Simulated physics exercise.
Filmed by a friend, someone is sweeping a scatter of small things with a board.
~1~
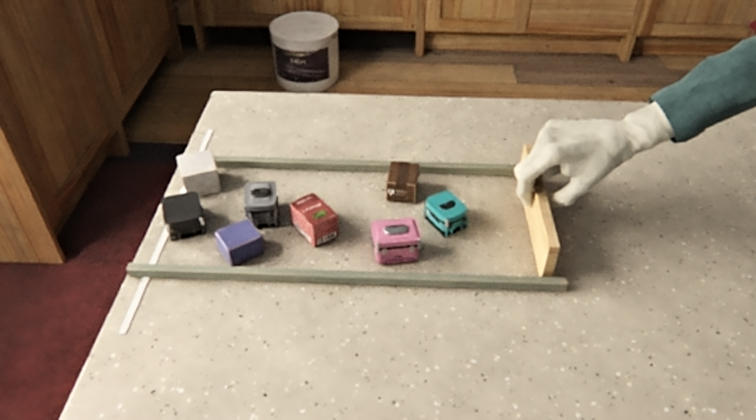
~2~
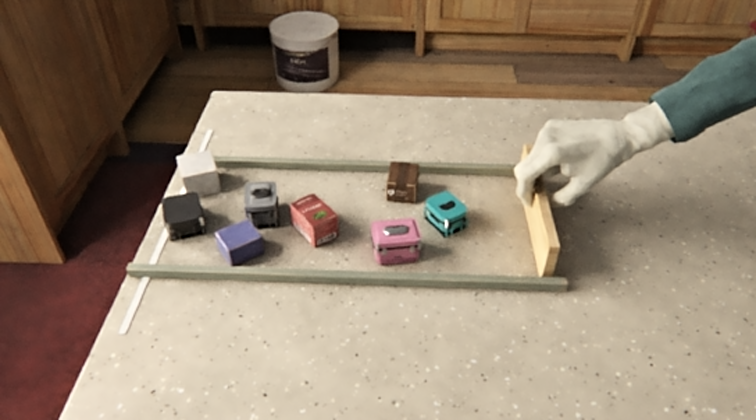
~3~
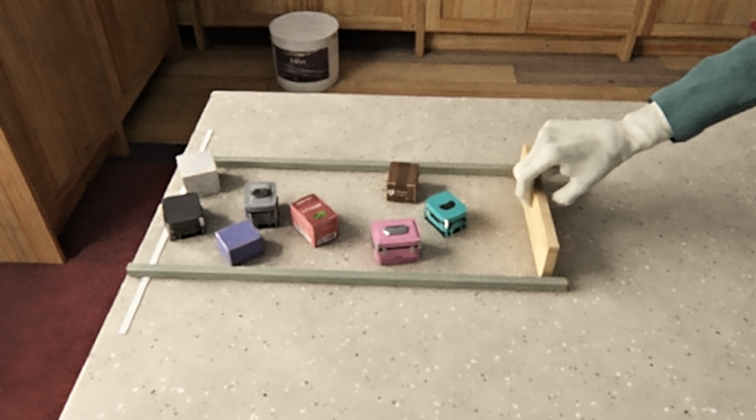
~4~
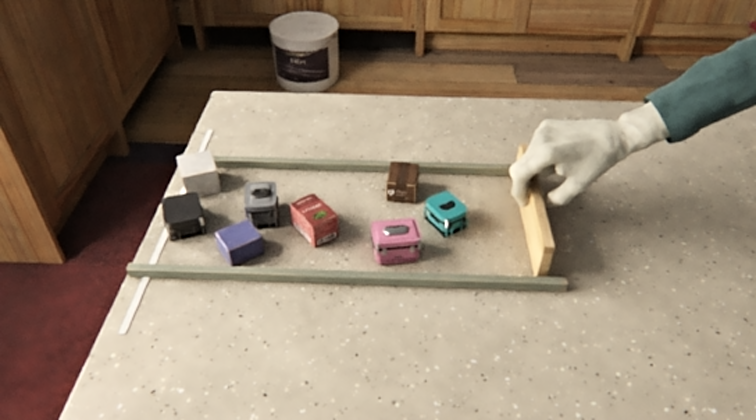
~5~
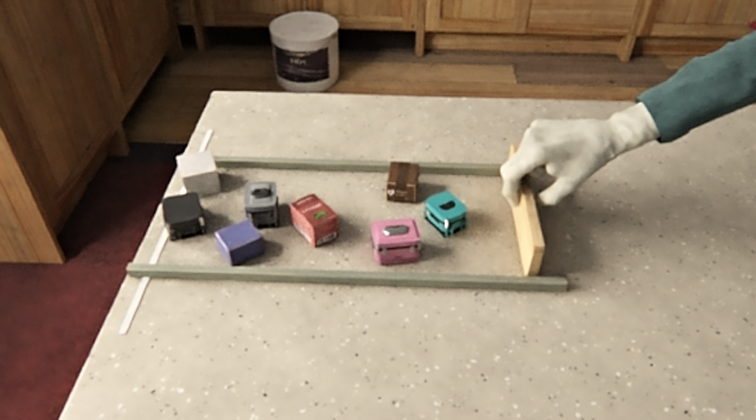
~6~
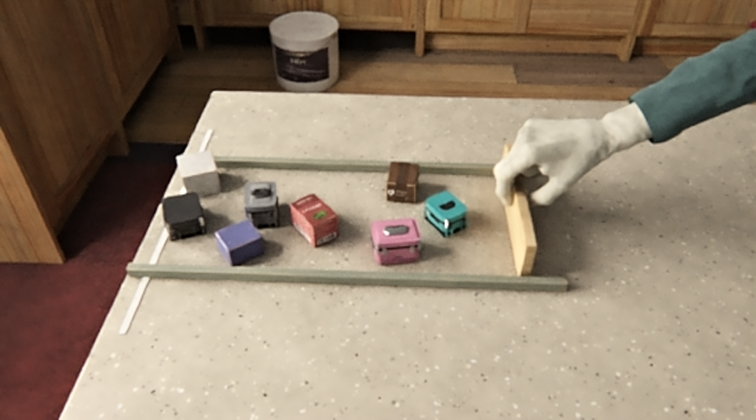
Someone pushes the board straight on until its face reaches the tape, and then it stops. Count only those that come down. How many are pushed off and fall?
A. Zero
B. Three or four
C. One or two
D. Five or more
Option D: Five or more.
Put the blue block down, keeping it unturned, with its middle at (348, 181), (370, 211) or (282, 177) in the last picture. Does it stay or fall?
Going through them in turn, the case fails to stay, then fails to stay, then fails to stay.
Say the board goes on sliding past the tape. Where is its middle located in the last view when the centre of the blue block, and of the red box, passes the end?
The blue block gives roughly (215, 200), the red box roughly (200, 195).
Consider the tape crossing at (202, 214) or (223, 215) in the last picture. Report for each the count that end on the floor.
You'd count 4 the first time and 2 the second.
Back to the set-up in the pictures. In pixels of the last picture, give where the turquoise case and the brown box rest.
They come to rest around (161, 201) and (170, 177).
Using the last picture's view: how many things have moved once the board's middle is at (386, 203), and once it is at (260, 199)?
That makes 3 at the first spot and 7 at the second.
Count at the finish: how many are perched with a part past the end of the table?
2, I think.
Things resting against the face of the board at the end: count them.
2 in contact.
Soon after, none off yet; white block at rest near (199, 174); black case at rest near (184, 216); blue block at rest near (240, 243).
In the end, the number that fall off is five or more; gone, pink case, red box, grey case, blue block, black case and white block.
